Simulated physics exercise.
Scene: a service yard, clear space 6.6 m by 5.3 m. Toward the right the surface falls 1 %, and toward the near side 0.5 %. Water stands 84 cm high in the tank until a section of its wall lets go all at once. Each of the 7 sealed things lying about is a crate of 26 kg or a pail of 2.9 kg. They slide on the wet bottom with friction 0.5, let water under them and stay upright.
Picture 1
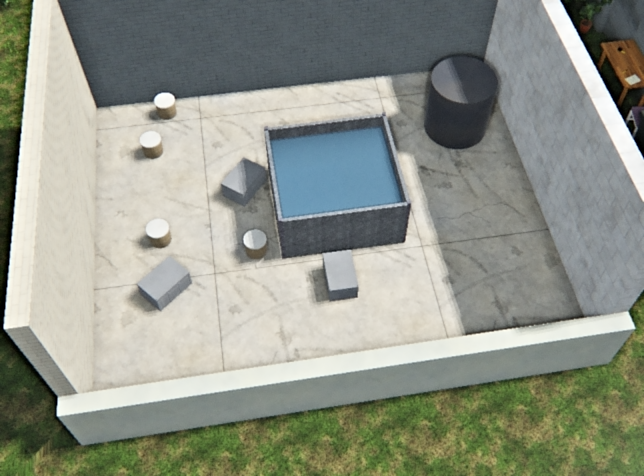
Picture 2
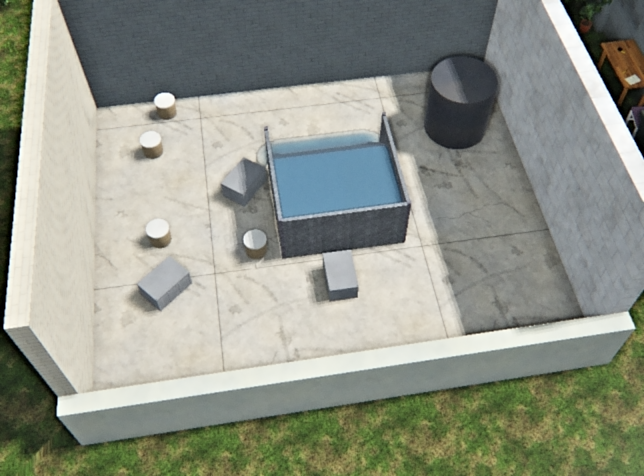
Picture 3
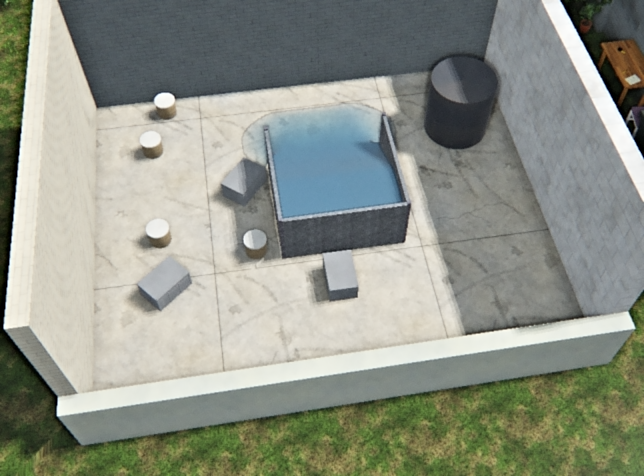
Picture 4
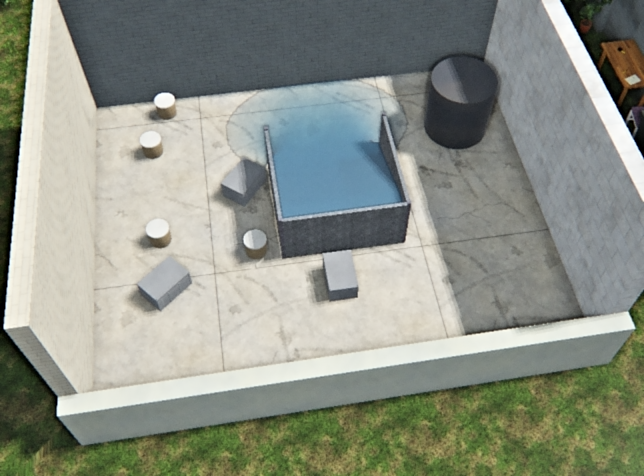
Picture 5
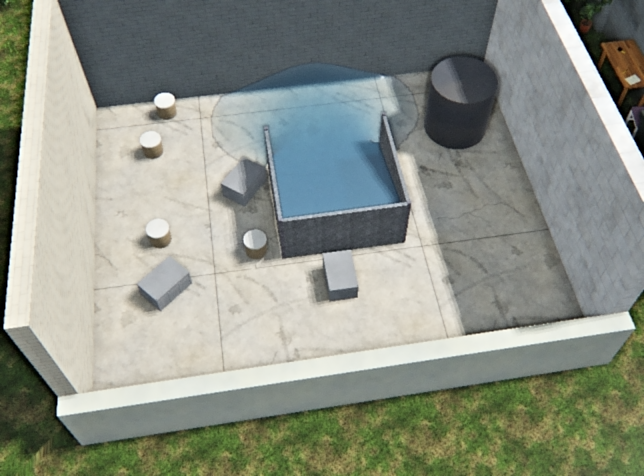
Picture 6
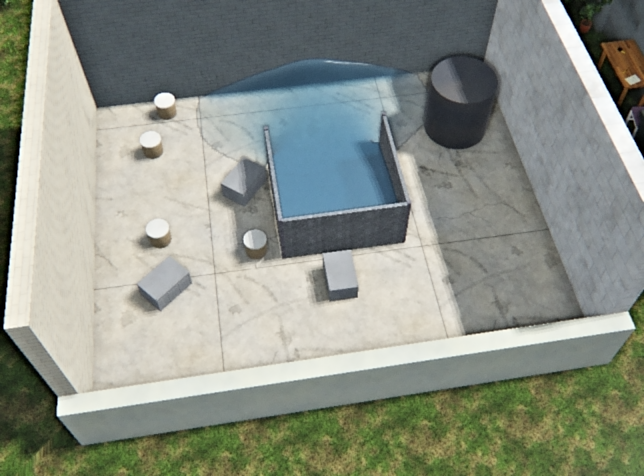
Water spreading from the open back of a square grey tank across a walled, pale paved yard, reaching the dark rear wall.
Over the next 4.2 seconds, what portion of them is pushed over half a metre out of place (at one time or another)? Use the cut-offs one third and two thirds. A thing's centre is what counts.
One to two thirds.
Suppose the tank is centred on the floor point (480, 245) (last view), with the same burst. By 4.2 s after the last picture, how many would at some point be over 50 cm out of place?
Count: 4.
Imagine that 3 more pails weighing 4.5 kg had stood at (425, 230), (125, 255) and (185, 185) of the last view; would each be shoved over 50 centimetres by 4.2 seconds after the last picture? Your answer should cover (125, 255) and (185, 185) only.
First exceeds it, then exceeds it.
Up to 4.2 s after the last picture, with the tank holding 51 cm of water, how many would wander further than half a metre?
I count 3 of them in that case.
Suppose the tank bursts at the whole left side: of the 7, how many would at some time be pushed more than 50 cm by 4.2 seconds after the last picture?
That would give 7.
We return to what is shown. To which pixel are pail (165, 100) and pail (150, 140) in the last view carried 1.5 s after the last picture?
They should sit about (107, 166) and (138, 178) in the last view.
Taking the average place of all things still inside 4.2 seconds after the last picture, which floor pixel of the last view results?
About (234, 295).
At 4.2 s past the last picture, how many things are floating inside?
Tally: 2 of them.
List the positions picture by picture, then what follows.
A crate at (243, 175), on the bottom; a pail at (255, 239) rests on the ground; water covers 2.6 m2; 0 of 7 have shifted, in the first picture.
A crate at (243, 175) rests on the ground; a pail at (255, 239) rests on the ground; water covers 3.7 m2; 0 of 7 have shifted, in the second picture.
A crate at (243, 175), on the bottom; a pail at (255, 239), on the bottom; 5.2 m2 under water; 0 of 7 have shifted, in the third picture.
A crate at (243, 175) rests on the ground; a pail at (255, 239) rests on the ground; water covers 7.0 m2; 0 of 7 have shifted, in the fourth picture.
A crate at (243, 175), on the bottom; a pail at (255, 239), on the bottom; 7.8 m2 under water; 0 of 7 have shifted, in the fifth picture.
A crate at (243, 175), on the bottom; a pail at (255, 239) rests on the ground; water covers 8.4 m2; 0 of 7 have shifted, in the sixth picture.
Then, 0.4 s after the last picture 0 of 7 are over 50 cm from their spots; 0 afloat.
Then, 1.5 s after the last picture 2 of 7 are over 50 cm from their spots; 1 afloat.
Then, 2.8 s after the last picture 3 of 7 are over 50 cm from their spots; 2 afloat.
Then, 4.2 s after the last picture 4 of 7 are over 50 cm from their spots, and 4 have been at some point; 2 afloat.
